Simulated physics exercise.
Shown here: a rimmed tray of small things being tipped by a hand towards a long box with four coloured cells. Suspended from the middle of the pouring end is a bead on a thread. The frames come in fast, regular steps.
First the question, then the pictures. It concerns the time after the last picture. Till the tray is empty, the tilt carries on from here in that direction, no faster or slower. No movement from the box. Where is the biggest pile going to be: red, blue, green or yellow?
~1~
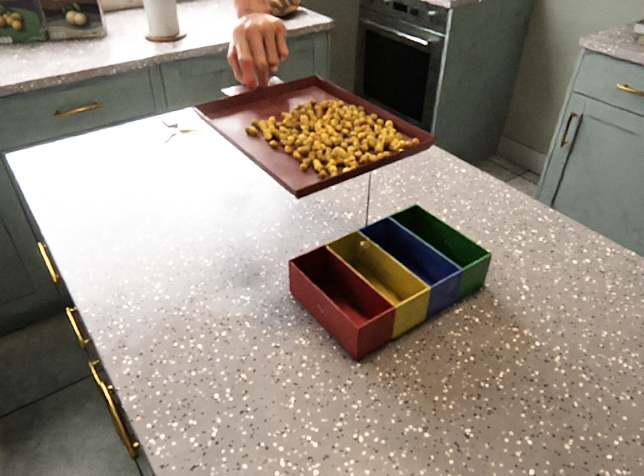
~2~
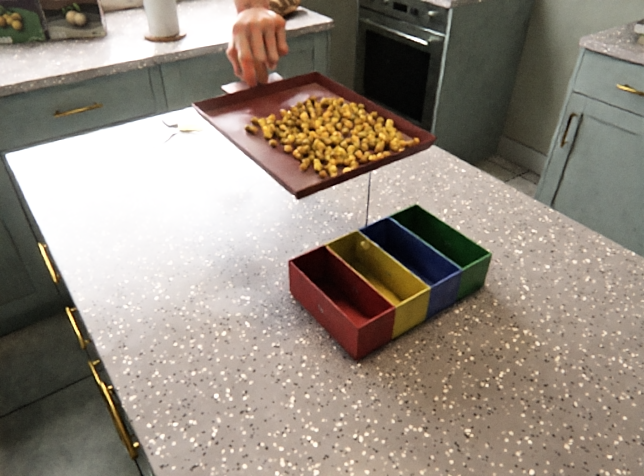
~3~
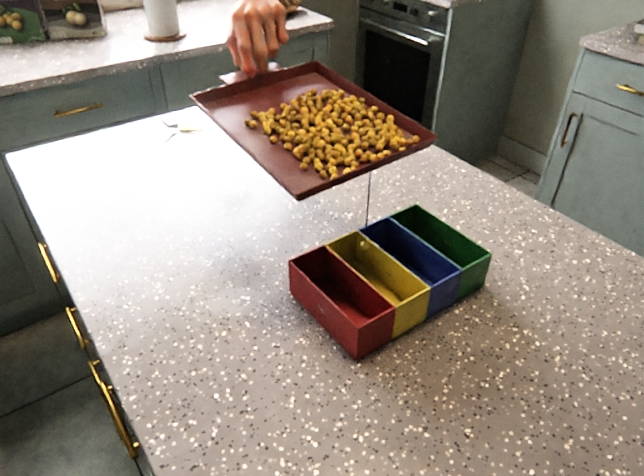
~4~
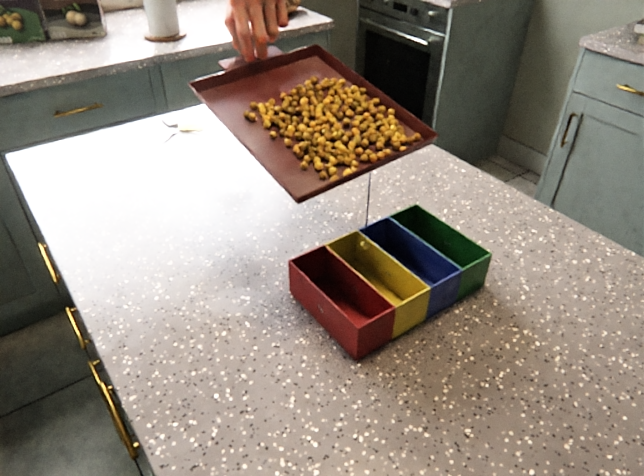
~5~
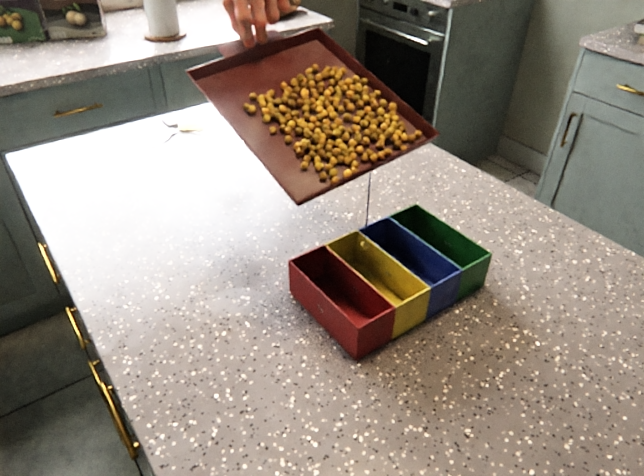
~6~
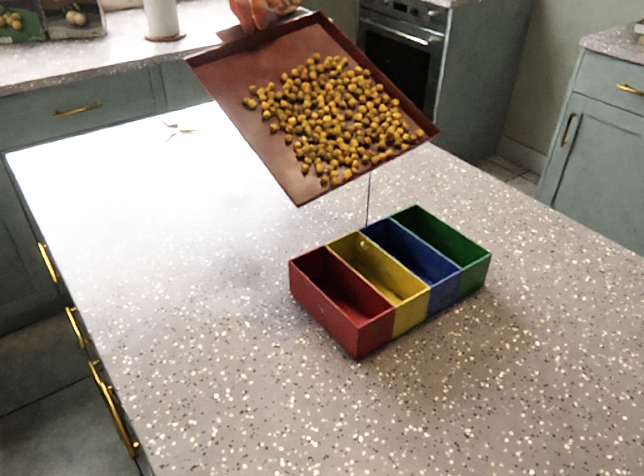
In red.
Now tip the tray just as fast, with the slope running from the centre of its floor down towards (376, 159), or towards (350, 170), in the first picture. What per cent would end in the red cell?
First case: 10 %; second case: 30 %.
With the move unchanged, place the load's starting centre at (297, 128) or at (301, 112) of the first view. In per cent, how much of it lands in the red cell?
Shares: 40 % for the first, 30 % for the second.
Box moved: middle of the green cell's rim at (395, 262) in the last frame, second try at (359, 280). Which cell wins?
First try: The yellow one; second try: The cell in blue.
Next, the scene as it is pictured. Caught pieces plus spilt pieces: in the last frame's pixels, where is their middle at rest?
The centre comes to rest close to (336, 329).
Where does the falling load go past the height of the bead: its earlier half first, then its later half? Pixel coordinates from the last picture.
Near (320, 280) to start, and near (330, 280) afterwards.
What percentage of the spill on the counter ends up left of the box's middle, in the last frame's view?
Near 100 per cent.
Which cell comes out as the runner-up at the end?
That's yellow.
Just after the last frame, tray tipped steeply; the larger part on the tray; just a few in the red cell; about a tenth falling or outside the box.
A moment on, tray tipped past a quarter turn; about a tenth on the tray; roughly a third in the red cell; about a tenth in the yellow cell; just a few in the blue cell; roughly half falling or outside the box.
Further on, tray tipped past a quarter turn; roughly a third in the red cell; about a tenth in the yellow cell; just a few in the blue cell; roughly half falling or outside the box.
When it is over, tray tipped past a quarter turn; roughly a third in the red cell; about a tenth in the yellow cell; just a few in the blue cell; not one in the green cell; roughly half outside the box.
